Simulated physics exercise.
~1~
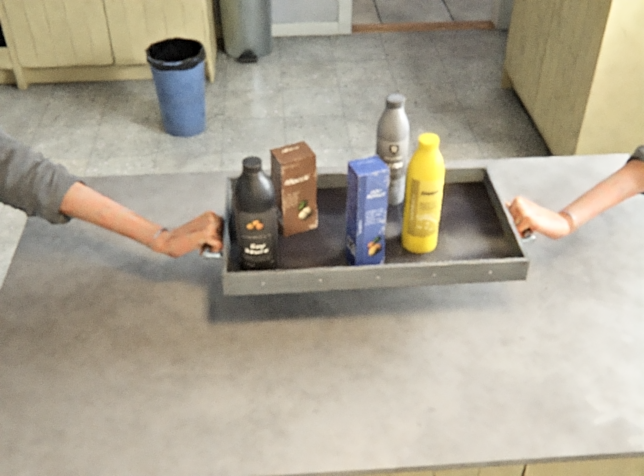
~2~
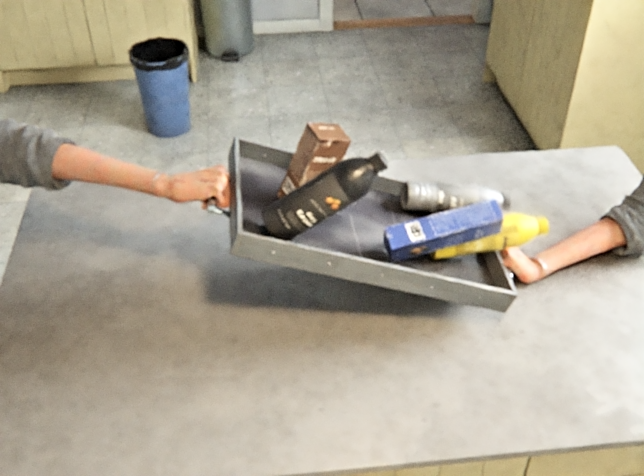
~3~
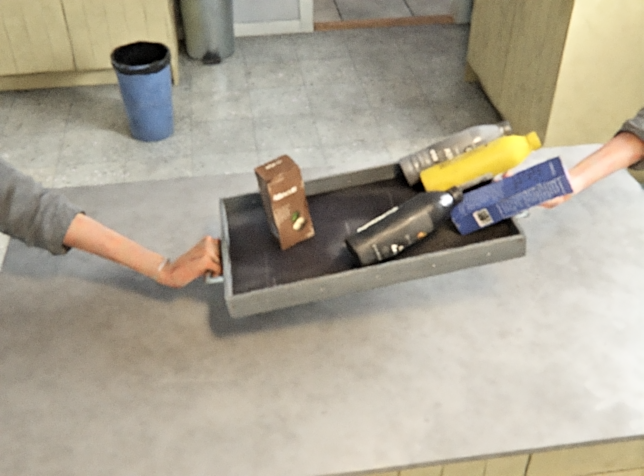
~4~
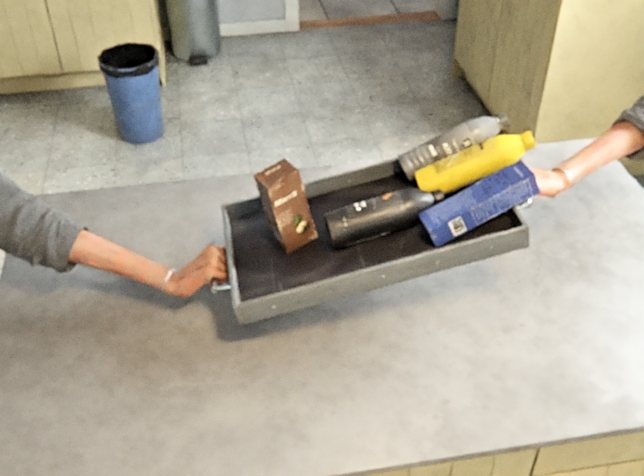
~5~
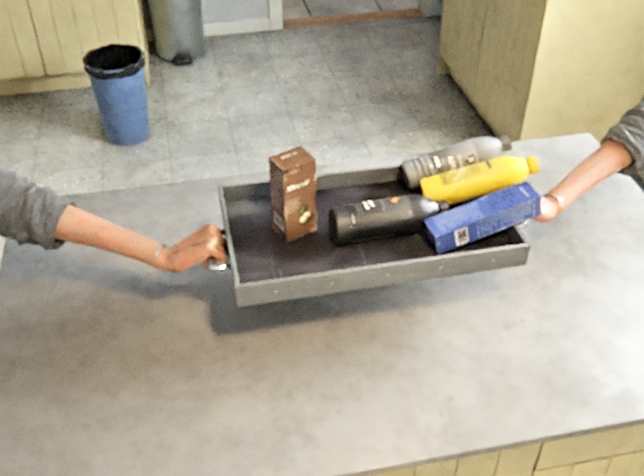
Two hands tilt a tray right, then left, toppling everything except the brown carton.
